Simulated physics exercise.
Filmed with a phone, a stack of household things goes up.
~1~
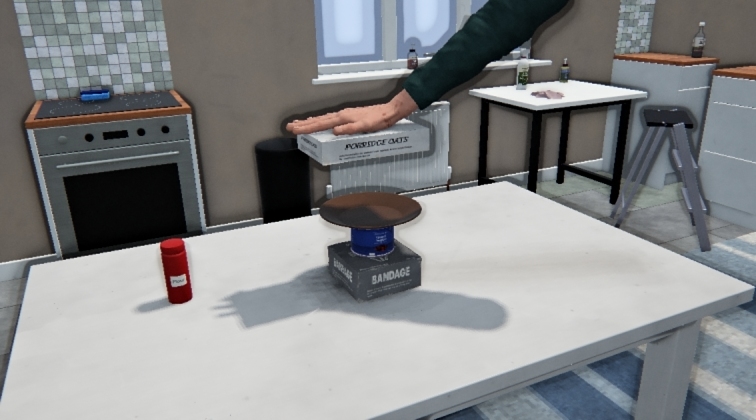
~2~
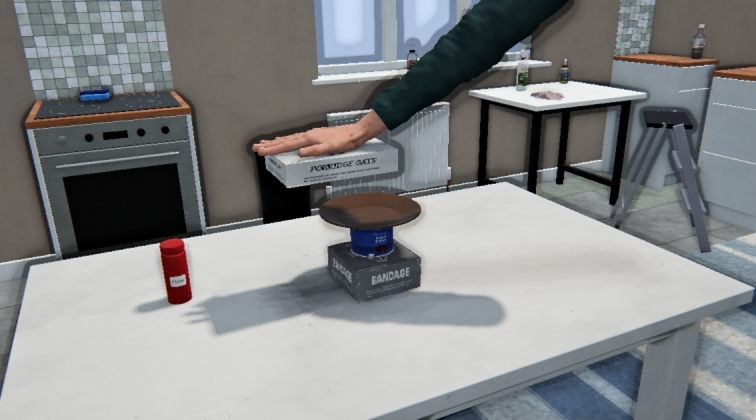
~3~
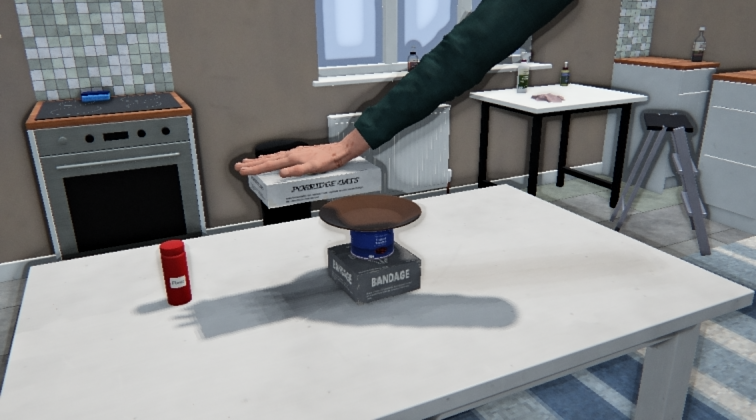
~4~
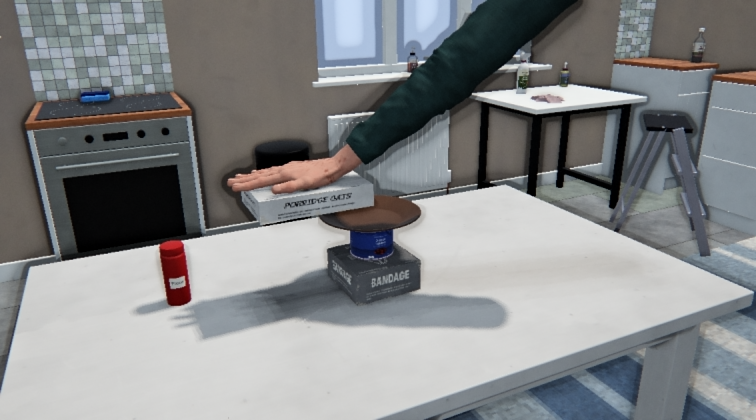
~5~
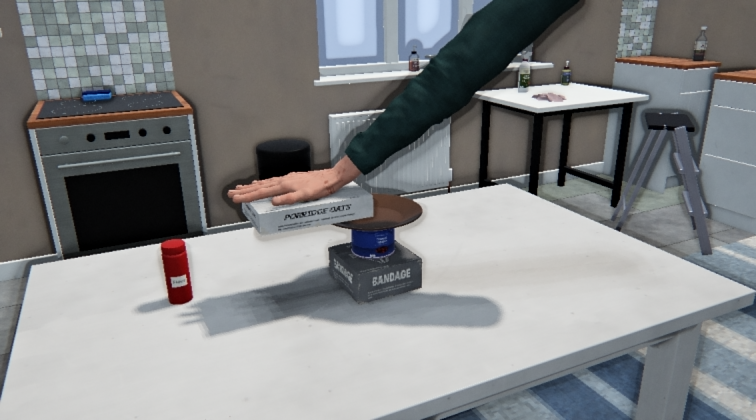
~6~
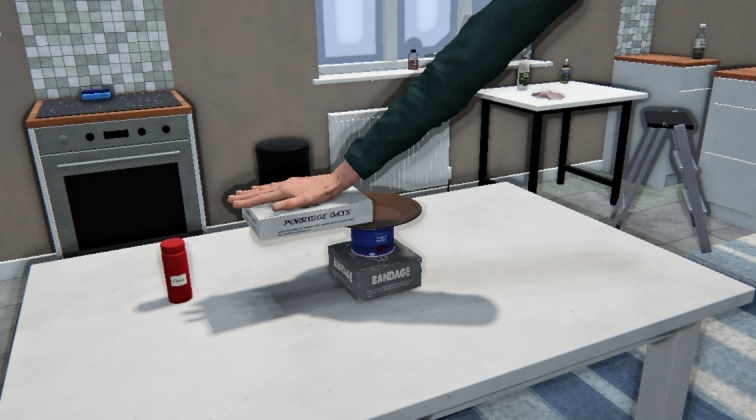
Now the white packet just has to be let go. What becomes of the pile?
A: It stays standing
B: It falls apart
It falls apart (B).
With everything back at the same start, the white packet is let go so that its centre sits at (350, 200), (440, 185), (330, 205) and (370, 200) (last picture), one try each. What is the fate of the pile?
The pile remains standing the first time, collapses the second time, remains standing the third time and remains standing the fourth time.
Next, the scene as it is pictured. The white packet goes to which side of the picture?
It goes to the left.
Then, 0.60 s later than the last frame, white packet now fallen.
Then, 1.00 s later than the last frame, things are still on the move.
When it is over, fallen, white packet; the other 4 as before. End places, in pixels of the last picture, white packet near (230, 304). The pile loses its balance.
